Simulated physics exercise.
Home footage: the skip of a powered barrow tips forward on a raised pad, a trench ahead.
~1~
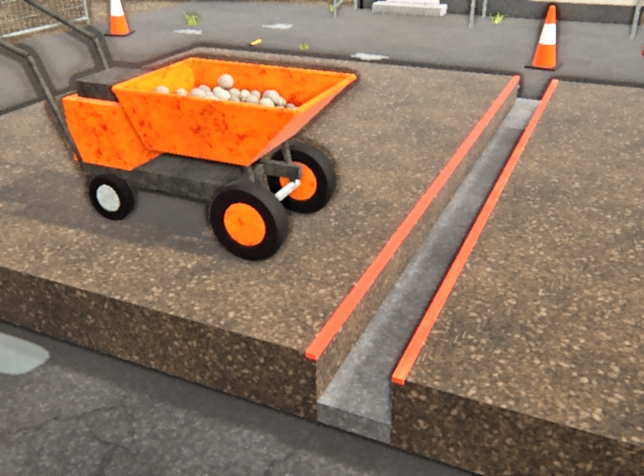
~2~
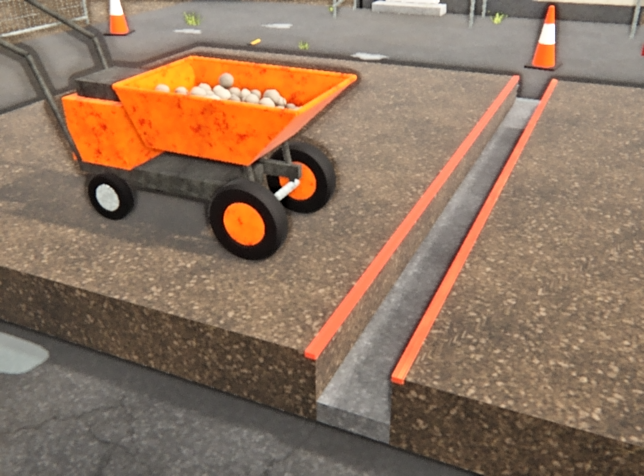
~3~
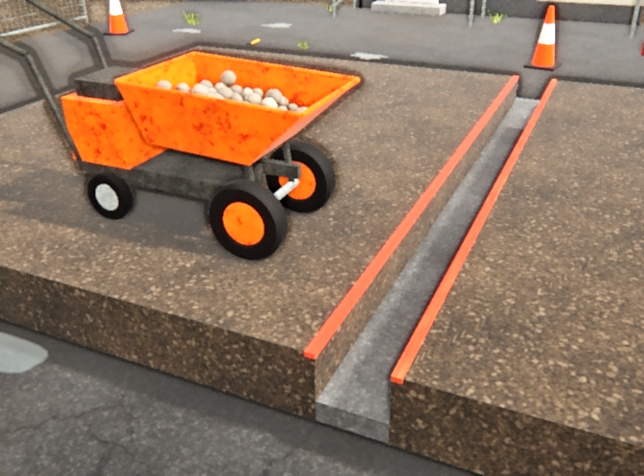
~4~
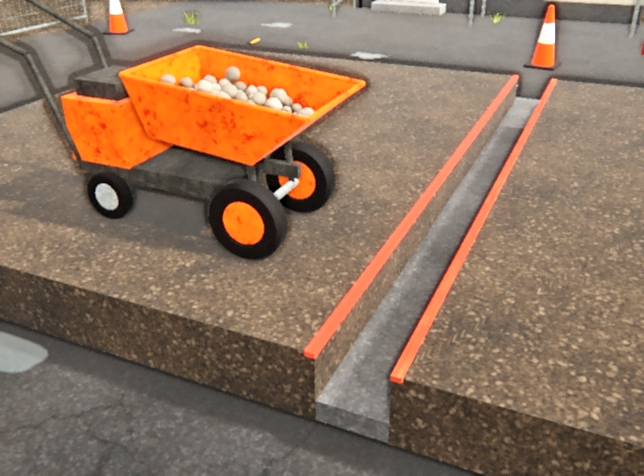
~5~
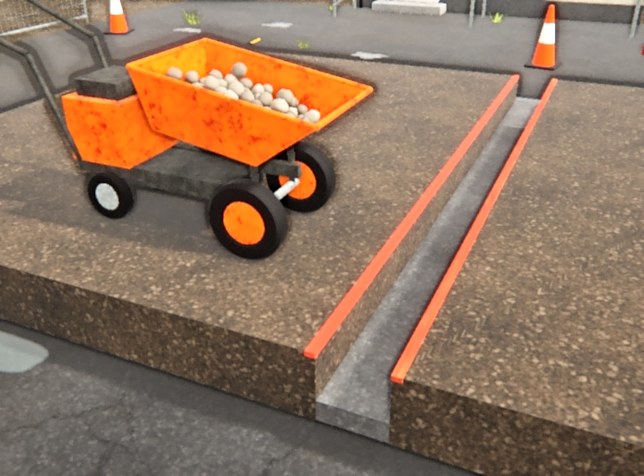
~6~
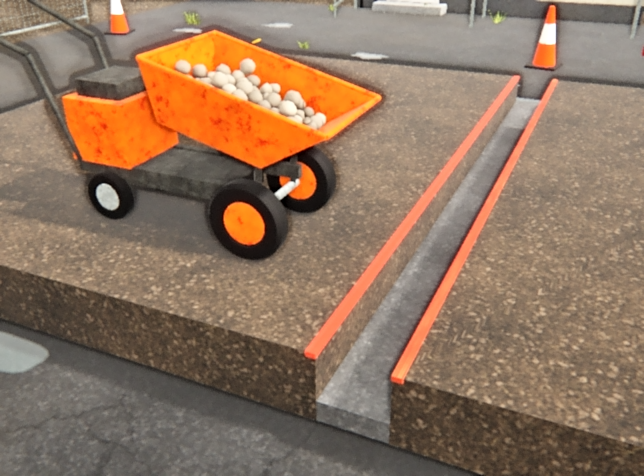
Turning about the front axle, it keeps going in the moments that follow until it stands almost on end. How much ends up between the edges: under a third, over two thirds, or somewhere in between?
The trench will take in more than two-thirds.
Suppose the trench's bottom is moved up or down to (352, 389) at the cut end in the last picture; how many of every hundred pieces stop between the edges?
Estimated share: Approx. 70 per cent.
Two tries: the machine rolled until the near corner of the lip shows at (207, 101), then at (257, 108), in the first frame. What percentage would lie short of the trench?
In order: About 50 % and 10 %.
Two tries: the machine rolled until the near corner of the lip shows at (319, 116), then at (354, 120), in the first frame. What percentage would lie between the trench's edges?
80 % and 0 %.
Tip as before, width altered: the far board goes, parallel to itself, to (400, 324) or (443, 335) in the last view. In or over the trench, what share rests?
Lab note: Case 1 around 70 %, case 2 100 %.
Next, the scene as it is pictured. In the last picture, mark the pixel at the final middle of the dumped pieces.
Centre at rest: Close to (417, 286).
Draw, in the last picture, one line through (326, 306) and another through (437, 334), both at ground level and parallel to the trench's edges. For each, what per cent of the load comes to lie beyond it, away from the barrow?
About 100 and 0 per cent.
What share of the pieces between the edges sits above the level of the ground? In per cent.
About 5 %.
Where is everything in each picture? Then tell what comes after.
In the first frame, lip of the skip (296, 113), level; top of the load (223, 99), river pebbles; first edge of the trench (343, 310); far edge (423, 330), the trench over half as wide as the skip, and about as deep as wide.
In the second frame, lip of the skip (297, 113), level; top of the load (223, 98).
In the third frame, lip of the skip (301, 116), tipped barely; top of the load (201, 92).
In the fourth frame, lip of the skip (307, 121), tipped a little; top of the load (206, 95).
In the fifth frame, lip of the skip (316, 128), tipped a little; top of the load (212, 99).
In the sixth frame, lip of the skip (326, 137), tipped clearly; top of the load (205, 86); first edge of the trench (342, 310); far edge (423, 330).
Just after the last frame, skip tipped steeply; every one in the skip.
A moment on, skip tipped right over; the larger part in the skip; roughly a quarter in or heaped over the trench.
Further on, skip tipped right over; about a tenth in the skip; almost all in or heaped over the trench; just a few beyond it.
When it is over, skip tipped right over; just a few in the skip; almost all in or heaped over the trench; just a few beyond it.
